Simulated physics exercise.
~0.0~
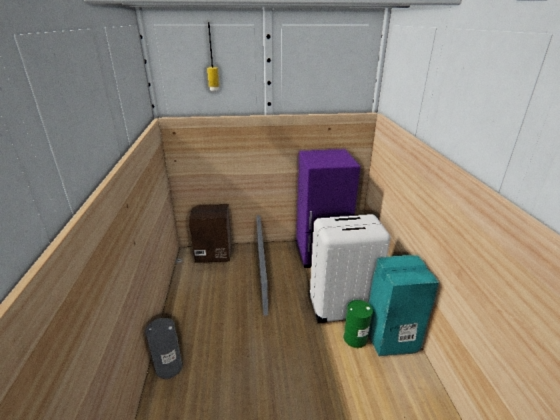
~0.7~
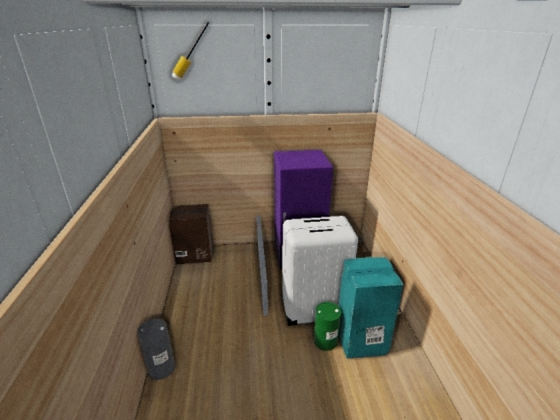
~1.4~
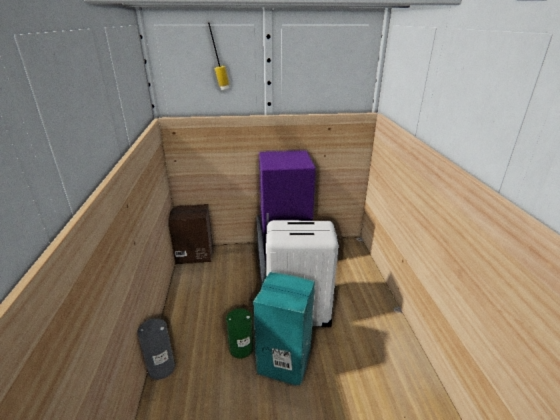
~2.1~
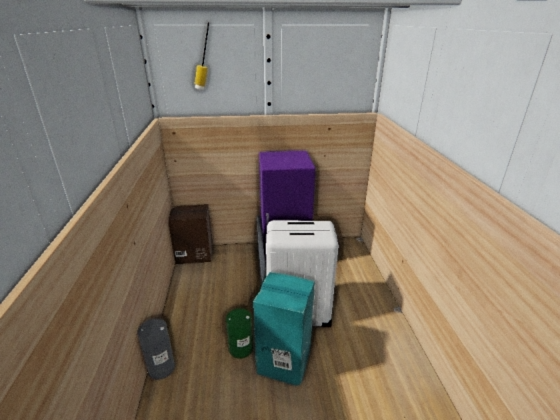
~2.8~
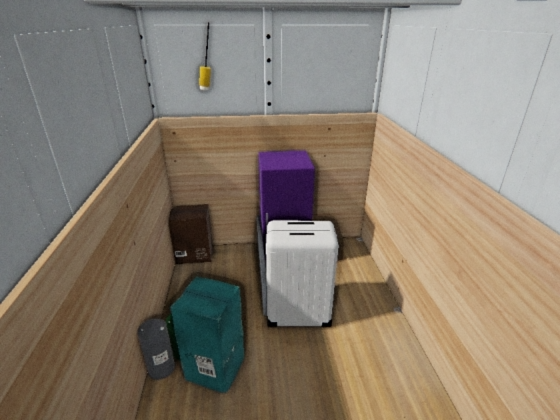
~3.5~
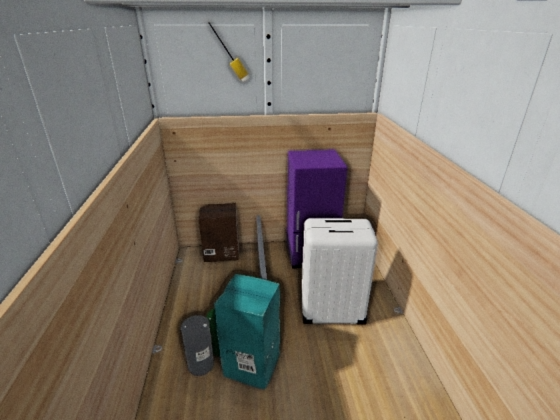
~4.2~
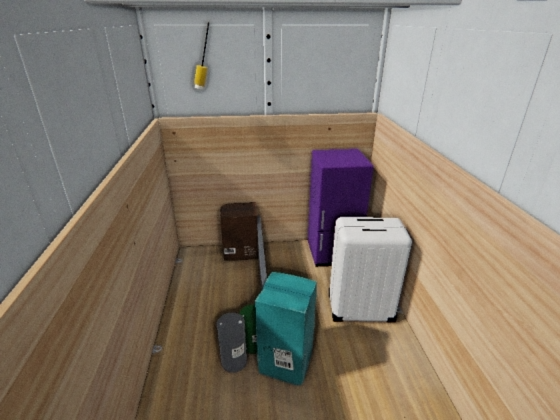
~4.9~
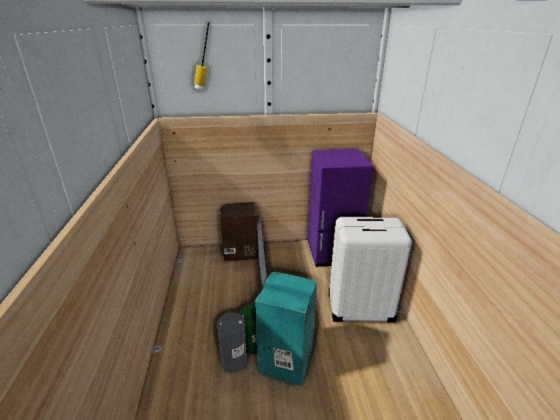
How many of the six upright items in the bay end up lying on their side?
None of them do. The white case, purple appliance, brown box, turquoise box and both canisters all end upright.
